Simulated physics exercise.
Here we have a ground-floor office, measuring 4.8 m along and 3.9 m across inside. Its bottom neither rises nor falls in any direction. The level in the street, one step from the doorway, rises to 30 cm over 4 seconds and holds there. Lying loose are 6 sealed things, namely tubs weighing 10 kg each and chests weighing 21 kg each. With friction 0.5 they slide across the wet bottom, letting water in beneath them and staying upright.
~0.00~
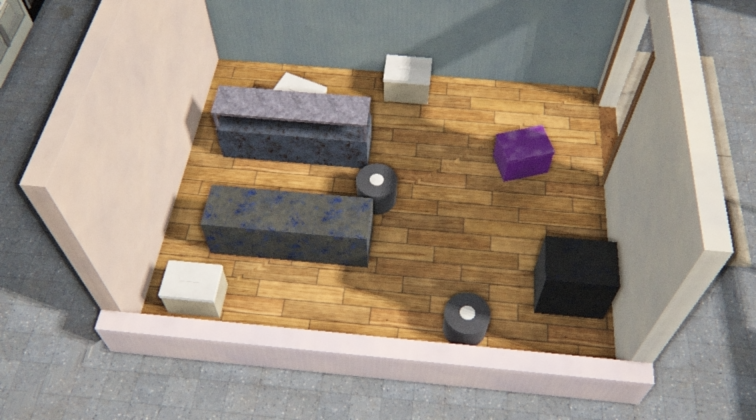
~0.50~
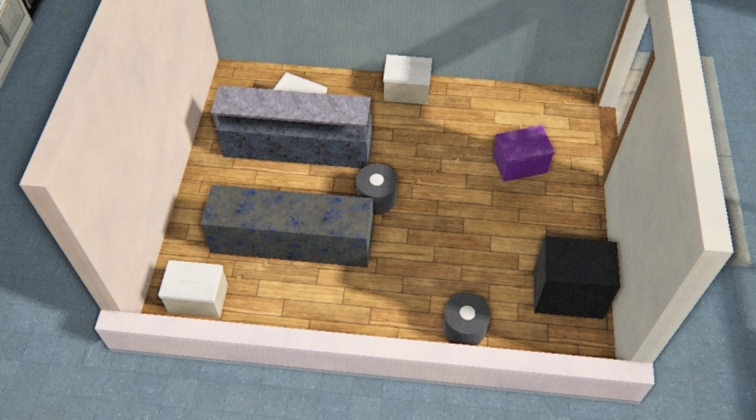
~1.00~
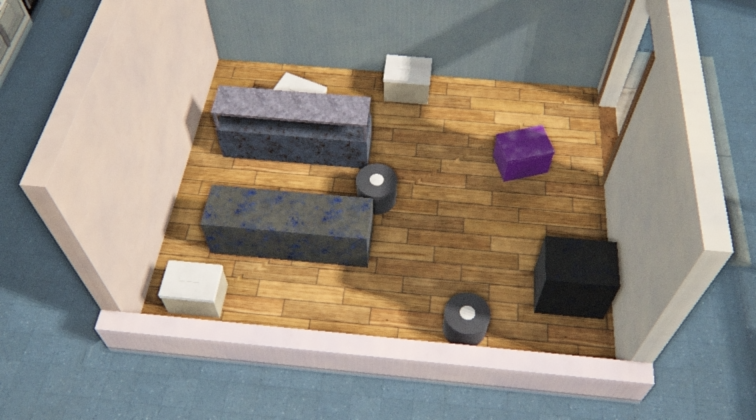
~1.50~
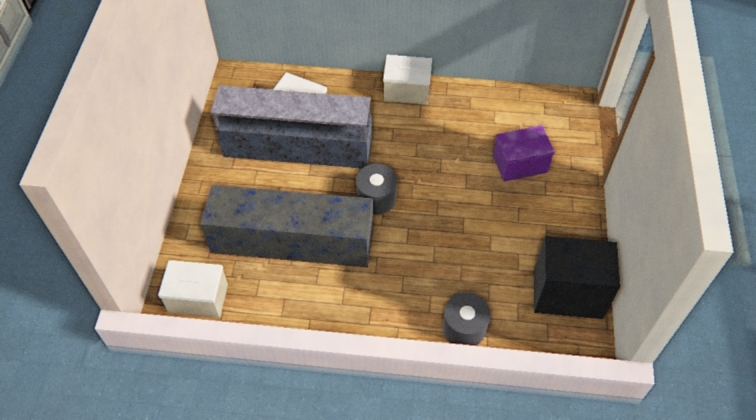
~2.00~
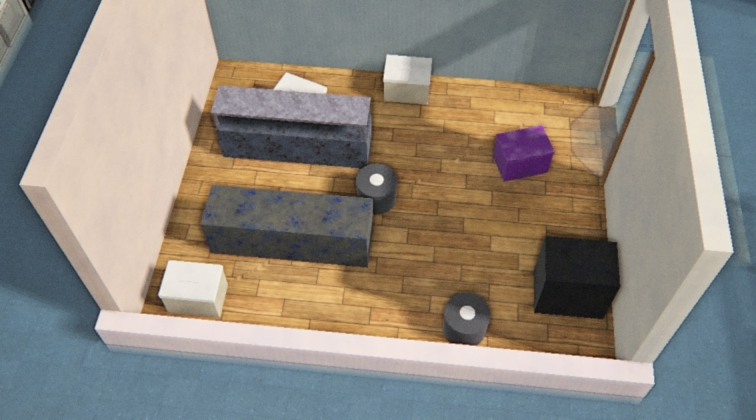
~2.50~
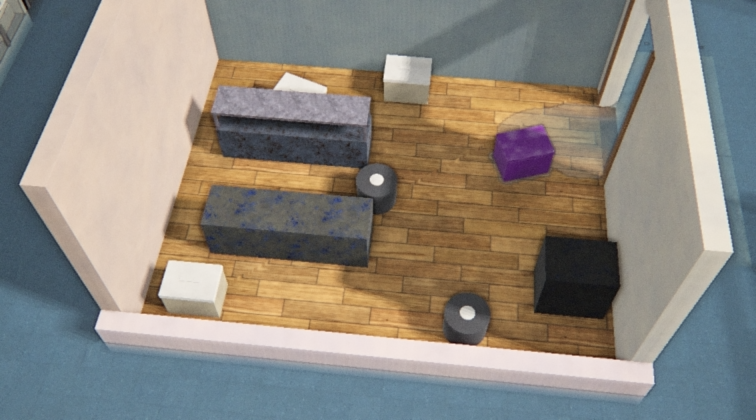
Water covers the ground outside a small wood-floored room, then enters through the doorway on the right and spreads in a thin, clear sheet around the purple chest, while the chest and the other furnishings stay still.
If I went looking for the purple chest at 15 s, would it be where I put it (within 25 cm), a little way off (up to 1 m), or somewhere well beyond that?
You would find it well beyond that.
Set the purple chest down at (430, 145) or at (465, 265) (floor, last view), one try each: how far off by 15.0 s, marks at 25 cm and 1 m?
At the first spot it winds up well off, and at the second it winds up well off.
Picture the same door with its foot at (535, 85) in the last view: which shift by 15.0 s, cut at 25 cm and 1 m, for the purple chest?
Well, the purple chest really gets moving far.
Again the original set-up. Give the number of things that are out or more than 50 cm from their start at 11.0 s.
5 in all.
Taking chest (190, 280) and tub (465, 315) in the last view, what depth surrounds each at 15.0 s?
20 and 18 cm.
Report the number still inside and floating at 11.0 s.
Count: 6.
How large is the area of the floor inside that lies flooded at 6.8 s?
About 15 m2.
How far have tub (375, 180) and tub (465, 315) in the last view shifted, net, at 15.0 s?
Respectively 200 and 120 cm.
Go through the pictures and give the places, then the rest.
In the first frame, the purple chest at (525, 143), on the bottom; water covers 0.0 m2; 0 of 6 have shifted.
In the second frame, the purple chest at (525, 143) rests on the ground; 0.0 m2 under water; 0 of 6 have shifted.
In the third frame, the purple chest at (525, 143), on the bottom; water covers 0.0 m2; 0 of 6 have shifted.
In the fourth frame, the purple chest at (525, 143), on the bottom; water covers 0.0 m2; 0 of 6 have shifted.
In the fifth frame, the purple chest at (525, 143) rests on the ground; 0.2 m2 under water; 0 of 6 have shifted.
In the sixth frame, the purple chest at (525, 143), on the bottom; water covers 0.9 m2; 0 of 6 have shifted.
After 3.5 s the purple chest is near (521, 143), 0.0 m from its start, aground; 0 afloat.
After 6.8 s the purple chest is near (417, 183), 1.3 m from its start, aground; 2 afloat.
After 11.0 s the purple chest is near (452, 315), 2.3 m from its start, afloat; 6 afloat.
After 15.0 s the purple chest is near (503, 280), 1.8 m from its start, afloat; 6 afloat.
